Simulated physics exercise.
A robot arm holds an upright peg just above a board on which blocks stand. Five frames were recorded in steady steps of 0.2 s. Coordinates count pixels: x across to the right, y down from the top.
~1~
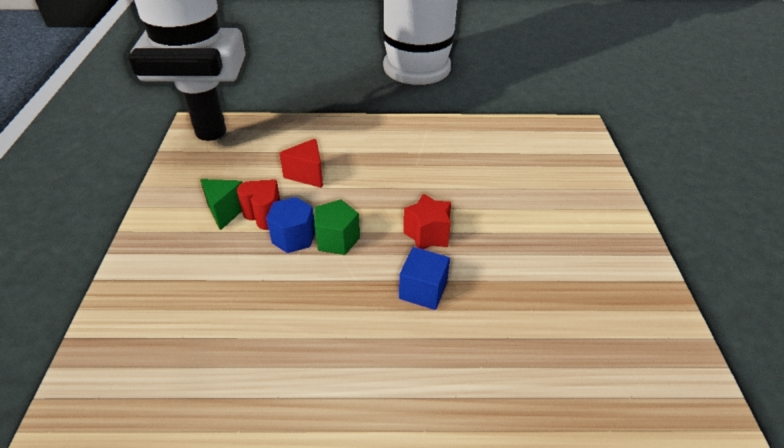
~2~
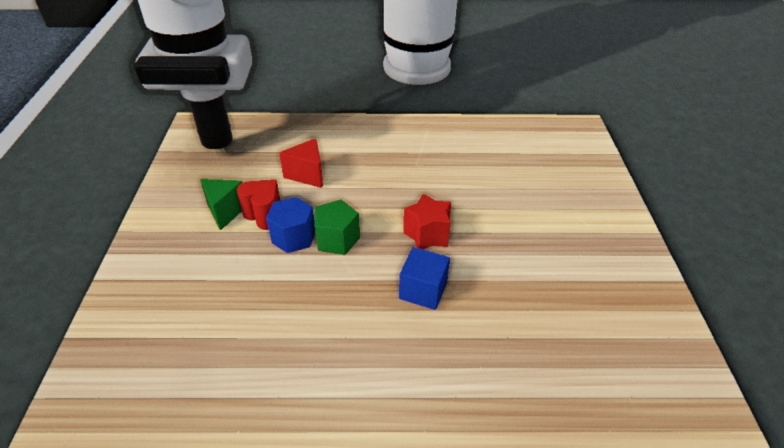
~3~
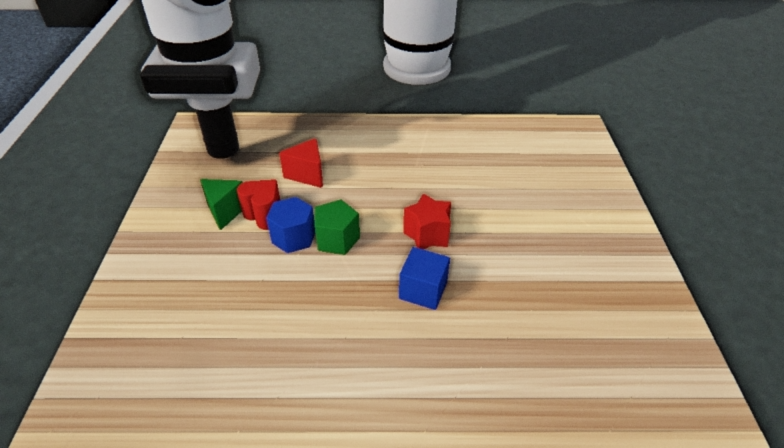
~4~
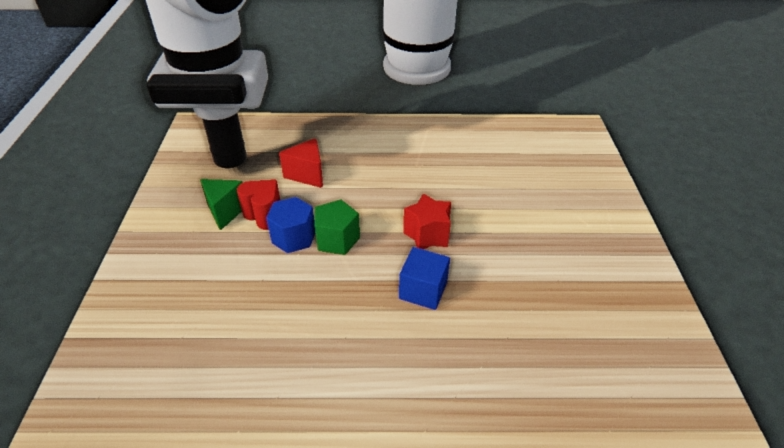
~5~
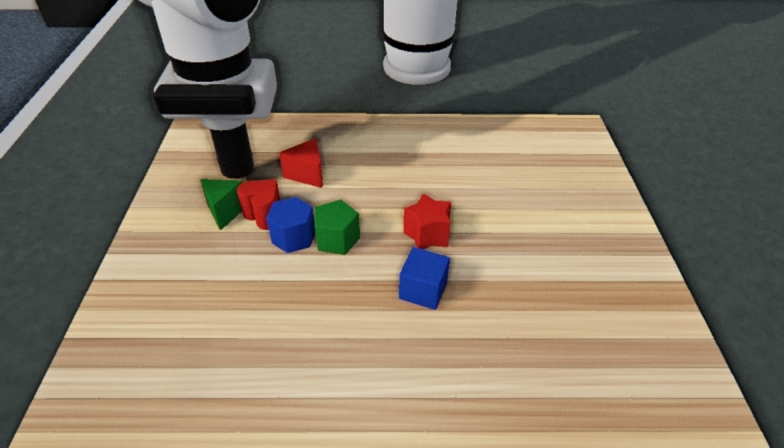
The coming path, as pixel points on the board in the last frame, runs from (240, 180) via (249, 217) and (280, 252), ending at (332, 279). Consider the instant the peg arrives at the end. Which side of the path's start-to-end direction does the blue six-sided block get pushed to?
The shift is to the left of that direction.
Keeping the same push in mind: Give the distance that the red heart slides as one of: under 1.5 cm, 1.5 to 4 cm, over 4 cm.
Of the three bands, it's over 4 cm.
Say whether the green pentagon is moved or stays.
That block ends up displaced.
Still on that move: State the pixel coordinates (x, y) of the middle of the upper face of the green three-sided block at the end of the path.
I'd guess (211, 204).
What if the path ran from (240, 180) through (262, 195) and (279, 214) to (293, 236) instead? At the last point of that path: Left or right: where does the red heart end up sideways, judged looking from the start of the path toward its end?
Facing from start to end, it shifts right.
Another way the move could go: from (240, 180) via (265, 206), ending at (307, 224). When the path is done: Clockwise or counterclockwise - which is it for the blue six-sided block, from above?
Looking down, my answer is that the blue six-sided block rotates anticlockwise.
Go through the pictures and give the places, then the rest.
Peg's lower end (211, 133); green three-sided block (218, 188); red heart (259, 190); blue six-sided block (290, 212); green pentagon (335, 214), in the first frame.
Peg (217, 141); blocks still, in the second frame.
Peg (224, 150); blocks still, in the third frame.
Peg (231, 159); blocks still, in the fourth frame.
Peg (238, 169); green three-sided block (218, 188); red heart (259, 190); blue six-sided block (290, 212); green pentagon (335, 214), in the fifth frame.
On the path given first. One third of the way, peg (247, 207); green three-sided block (211, 203), turned 50° clockwise; red heart (267, 211), turned 20° anticlockwise; blue six-sided block (308, 224), turned 25° anticlockwise; green pentagon (349, 216).
Two thirds of the way, peg (279, 242); green three-sided block (211, 204), turned 55° clockwise; red heart (286, 254), turned 15° anticlockwise; blue six-sided block (327, 245), turned 85° anticlockwise; green pentagon (355, 217), turned 30° anticlockwise.
At the end, peg (331, 268); green three-sided block (211, 204), turned 55° clockwise; red heart (299, 278), turned 30° clockwise; blue six-sided block (372, 258), turned 125° anticlockwise; green pentagon (357, 216), turned 35° anticlockwise.
